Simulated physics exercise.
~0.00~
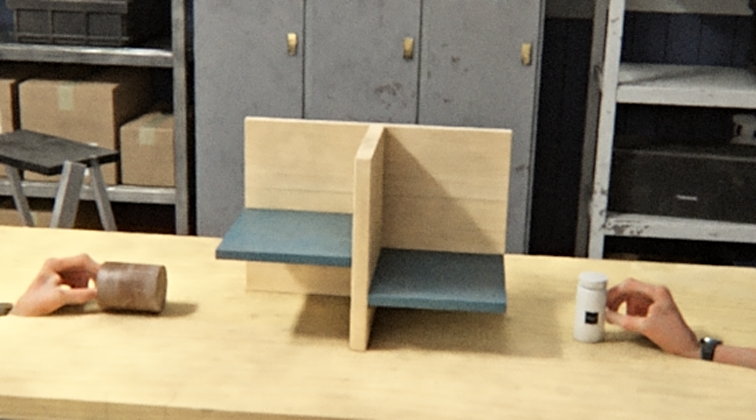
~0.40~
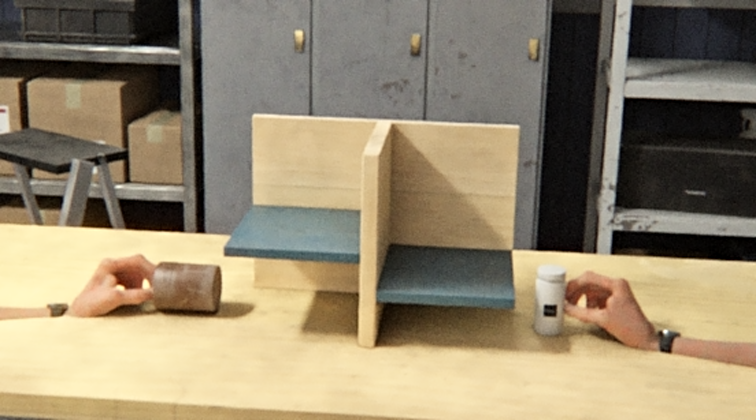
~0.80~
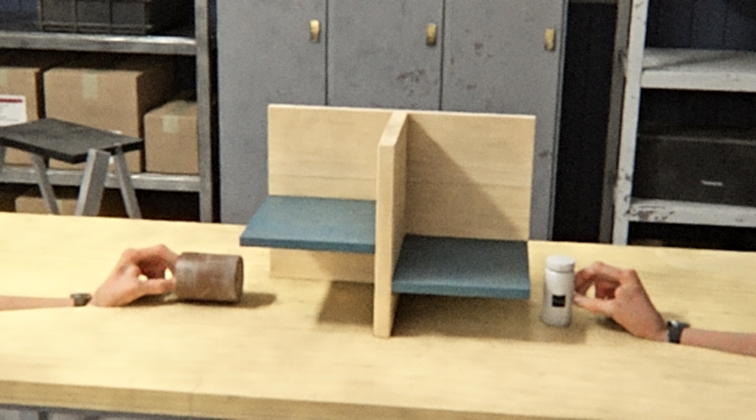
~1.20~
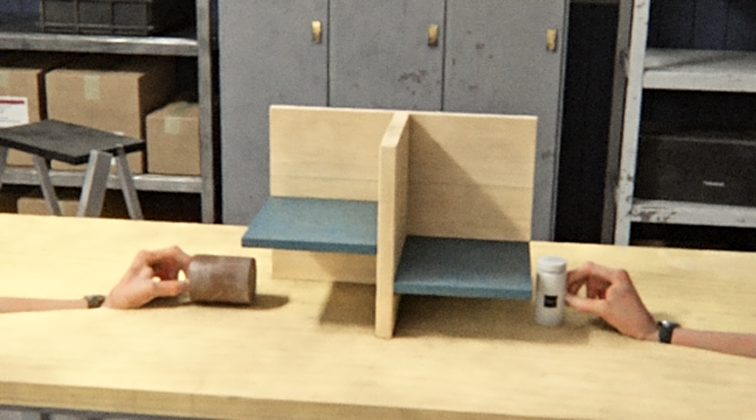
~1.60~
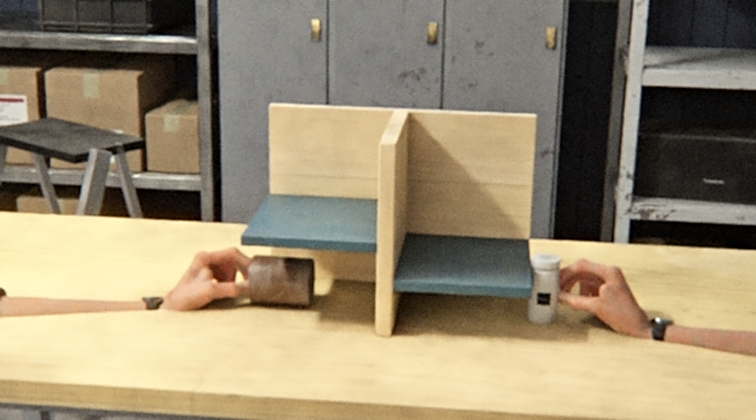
A brown cylinder is pushed by hand under one shelf; a white shaker stops at the other.
